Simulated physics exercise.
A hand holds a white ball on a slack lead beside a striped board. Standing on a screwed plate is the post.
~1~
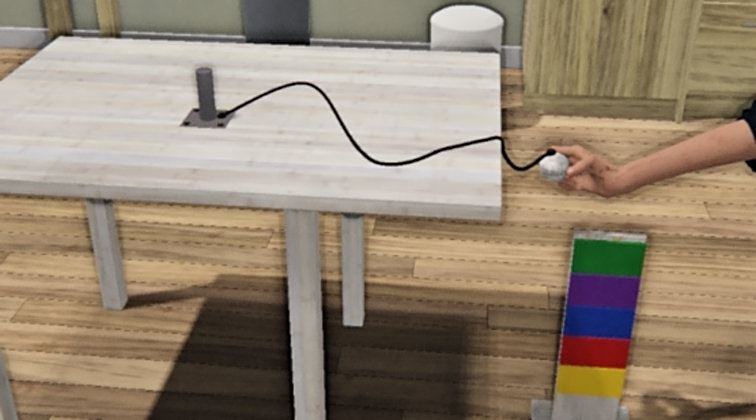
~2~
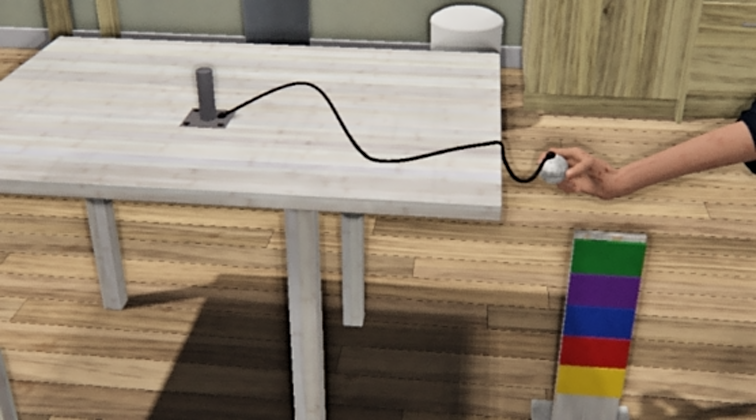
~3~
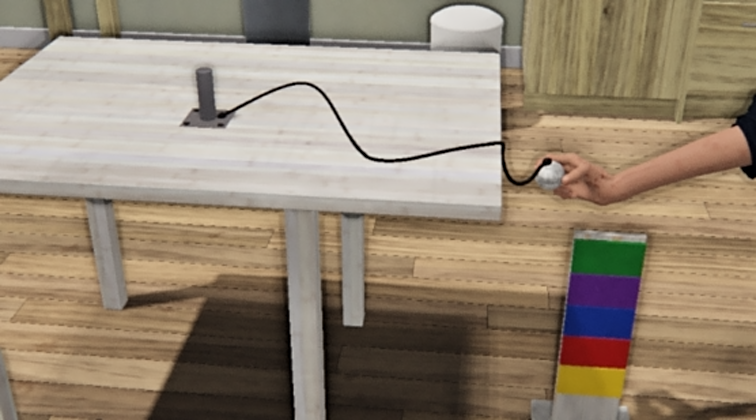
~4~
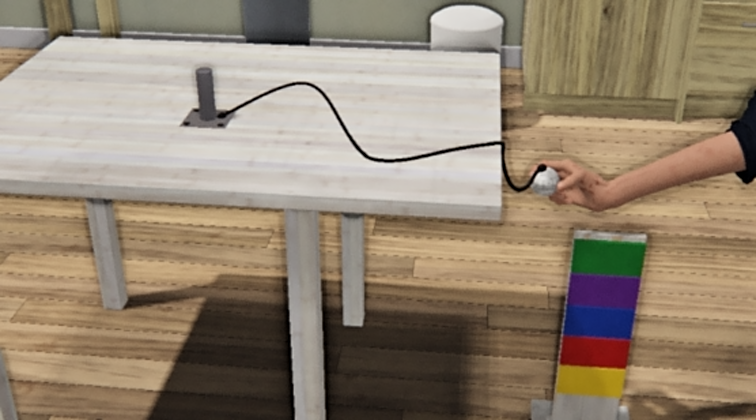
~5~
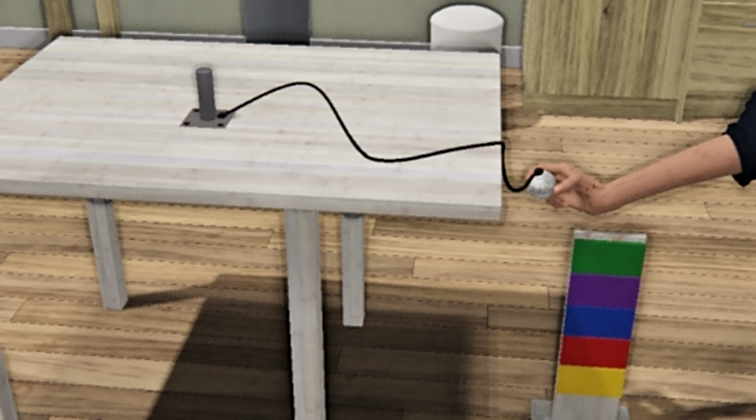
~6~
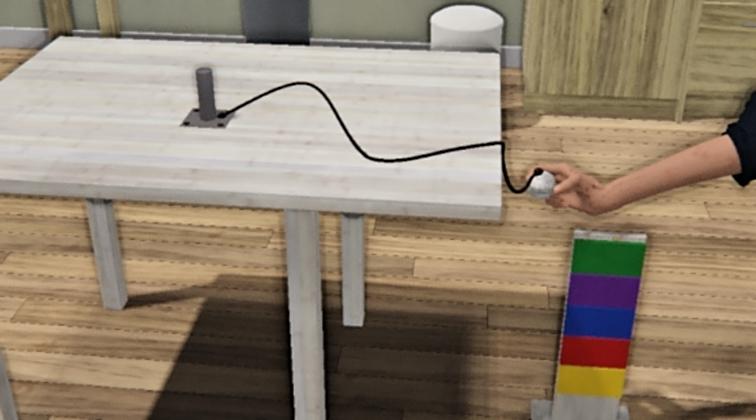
A pale wooden table fills the left of a room with a plank floor, seen from slightly above by a still camera. A black cord curves from a dark upright post on its top to a white ball in a hand at right, above a board striped green, purple, blue, red and yellow. The hand shifts the ball slightly down and left, the cord's slack bending near the table edge, then barely moves.
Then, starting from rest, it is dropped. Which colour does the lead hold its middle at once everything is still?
The lead holds its middle at yellow.
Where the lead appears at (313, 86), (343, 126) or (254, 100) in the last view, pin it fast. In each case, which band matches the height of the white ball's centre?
For the first place it's blue, for the second purple, and for the third red.
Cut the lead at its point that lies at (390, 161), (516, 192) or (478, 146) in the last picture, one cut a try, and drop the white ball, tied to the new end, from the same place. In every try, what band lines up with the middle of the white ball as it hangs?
First try: None, it hangs higher; second try: Red; third try: Purple.
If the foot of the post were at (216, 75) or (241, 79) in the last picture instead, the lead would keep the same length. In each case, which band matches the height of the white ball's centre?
For the first try, red; for the second, yellow.
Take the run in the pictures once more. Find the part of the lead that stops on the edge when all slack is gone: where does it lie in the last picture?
Near (350, 138).
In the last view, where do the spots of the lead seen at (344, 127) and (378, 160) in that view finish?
The first settles around (478, 125), the second around (496, 183).
Soon after, ball near (499, 357); level with red.
After that, ball near (474, 357); level with yellow.
In the end, ball near (481, 366); level with yellow. At yellow.
